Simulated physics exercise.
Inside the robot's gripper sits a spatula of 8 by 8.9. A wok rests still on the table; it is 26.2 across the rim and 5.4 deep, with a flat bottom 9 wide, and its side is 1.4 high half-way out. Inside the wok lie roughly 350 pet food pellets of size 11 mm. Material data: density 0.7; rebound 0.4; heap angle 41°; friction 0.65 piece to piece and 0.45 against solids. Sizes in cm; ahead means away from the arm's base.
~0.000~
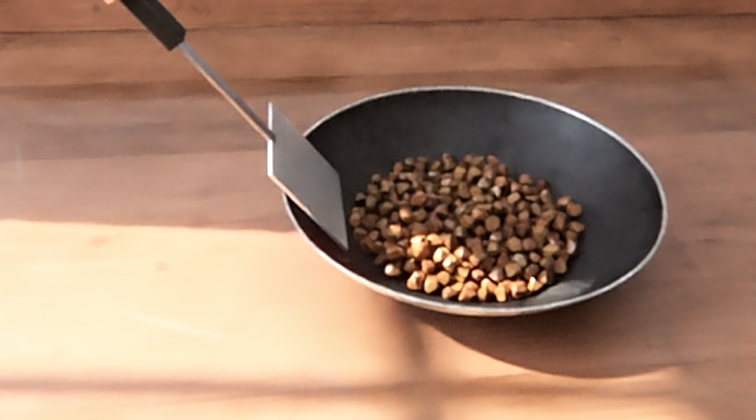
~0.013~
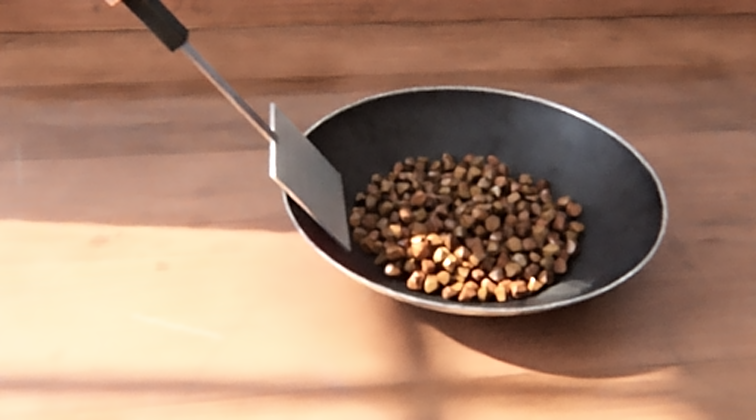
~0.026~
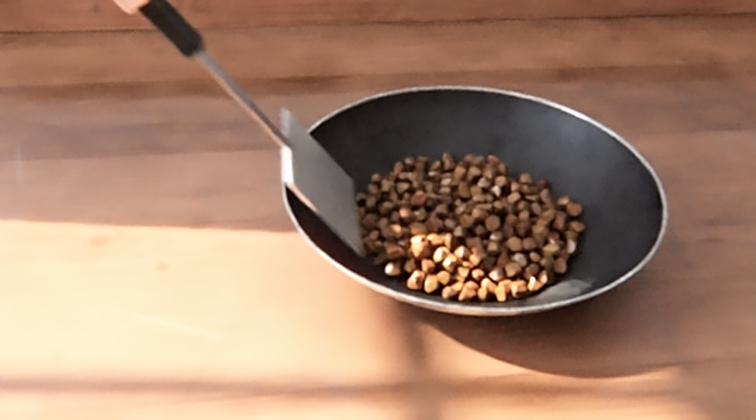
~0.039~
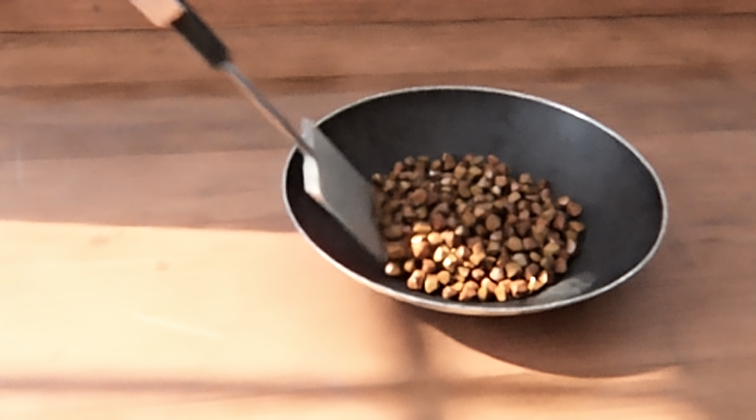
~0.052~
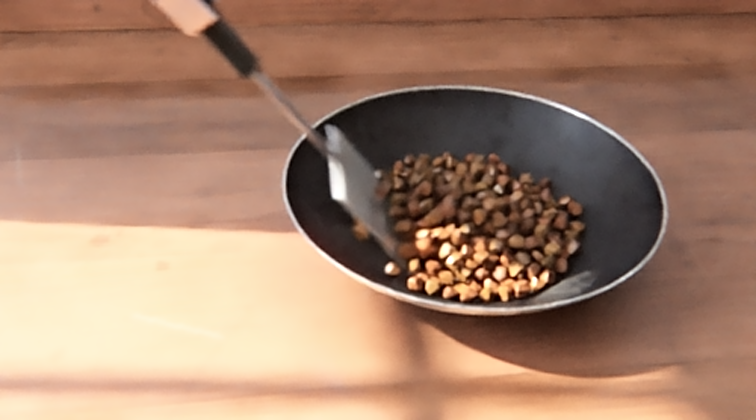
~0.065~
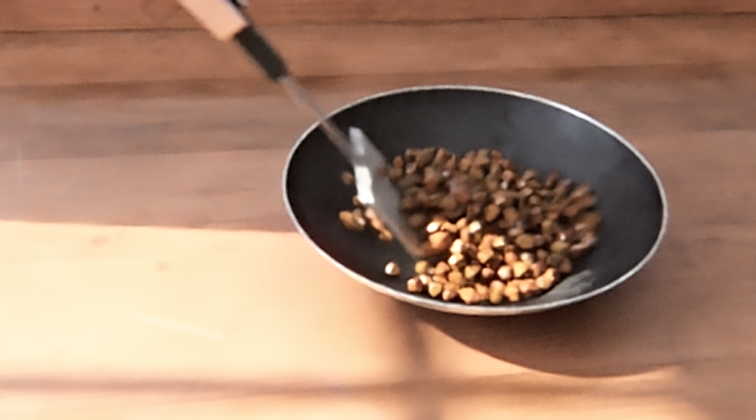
A spatula slides rightward into a dark wok, pushing through a pile of brown pellets.
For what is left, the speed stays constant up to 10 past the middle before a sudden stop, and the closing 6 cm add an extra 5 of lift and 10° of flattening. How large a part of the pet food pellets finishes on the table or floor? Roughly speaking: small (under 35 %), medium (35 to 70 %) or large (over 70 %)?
Roughly, medium, from 35 to 70 %.
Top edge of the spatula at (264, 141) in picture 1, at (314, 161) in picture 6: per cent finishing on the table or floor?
Roughly 35 %.
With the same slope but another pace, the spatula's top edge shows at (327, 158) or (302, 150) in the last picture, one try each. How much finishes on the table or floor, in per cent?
That comes to about 40 and about 25 percent, in that order.
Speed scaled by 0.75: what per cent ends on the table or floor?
Estimate: Close to 45 %.
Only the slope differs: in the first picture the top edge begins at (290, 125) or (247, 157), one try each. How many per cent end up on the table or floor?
Roughly 50% and 50%.
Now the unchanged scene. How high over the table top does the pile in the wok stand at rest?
Some 4.5 cm above the table.
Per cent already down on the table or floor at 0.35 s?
Share at that moment: Roughly 25 %.
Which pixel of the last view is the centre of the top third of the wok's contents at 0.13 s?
Near (560, 173).
After 0.10 s, sloping 54°, highest piece 10 above the table; 352 in the wok.
After 0.13 s, sloping 52°, highest piece 13 above the table; 338 in the wok, 14 on the blade or in flight.
After 0.35 s, sloping 44°, highest piece 27 above the table; 178 in the wok, 85 on the table or floor, 89 on the blade or in flight.
After 1.40 s, sloping 44°, highest piece 4 above the table; 177 in the wok, 175 on the table or floor.
In the end, 177 in the wok, 175 on the table or floor. That is 50 % on the table or floor.
